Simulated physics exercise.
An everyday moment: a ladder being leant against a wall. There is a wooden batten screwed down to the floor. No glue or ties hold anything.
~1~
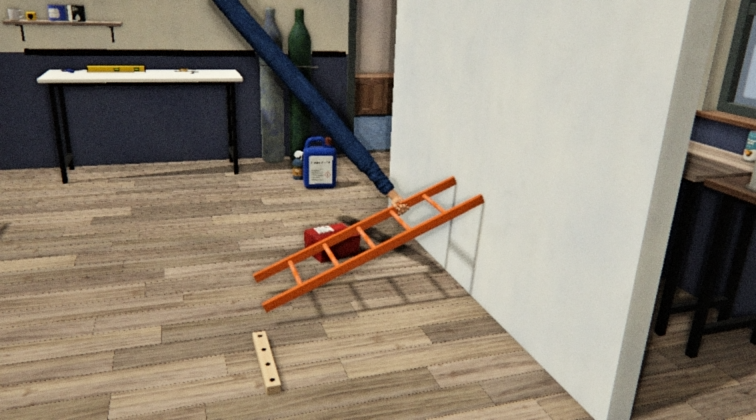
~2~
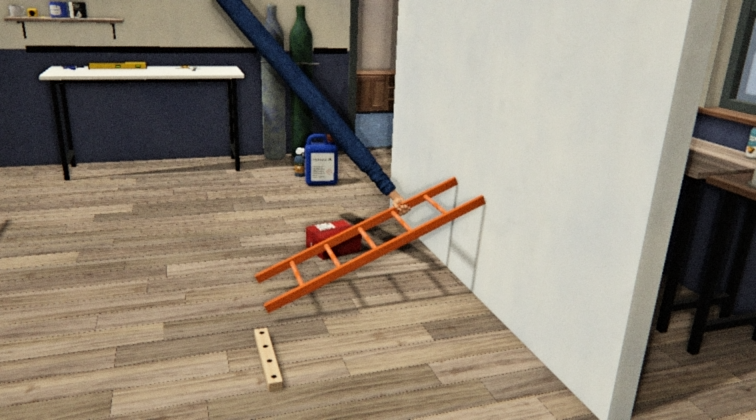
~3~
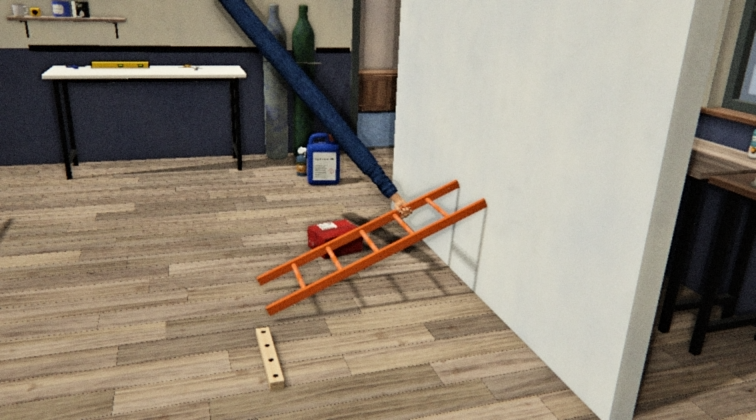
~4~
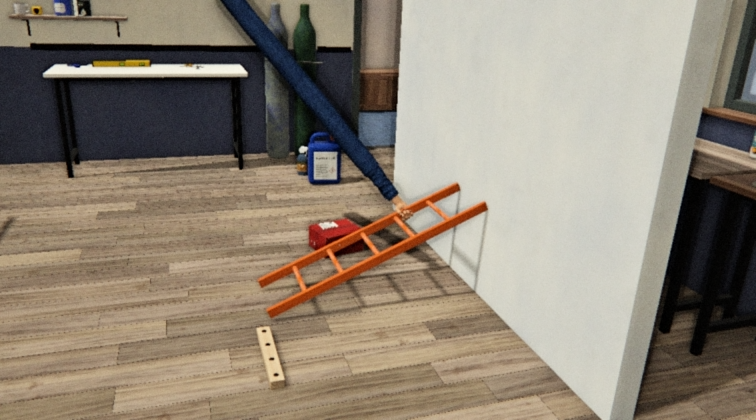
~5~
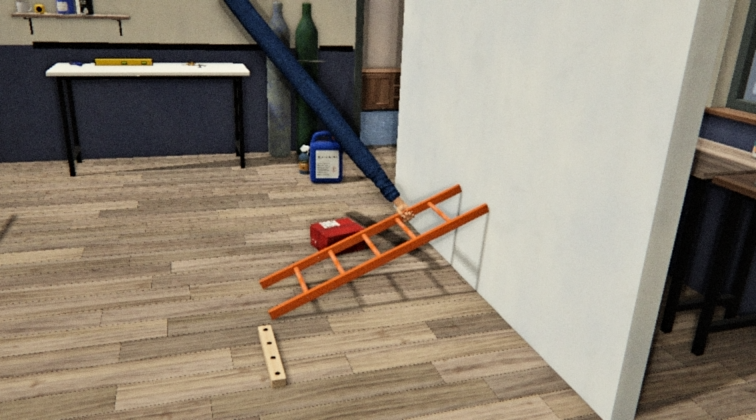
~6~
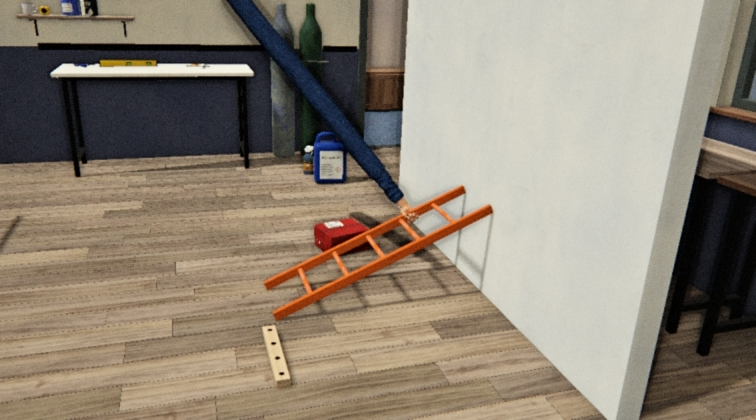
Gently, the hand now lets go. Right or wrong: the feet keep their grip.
Wrong.
Then, 0.22 s after the last picture, orange ladder tipped 9° from how it was near (371, 264).
Then, 0.34 s after the last picture, orange ladder tipped 23° from how it was near (366, 291).
At rest, the orange ladder slips down, near (365, 290); the bystanders in place.
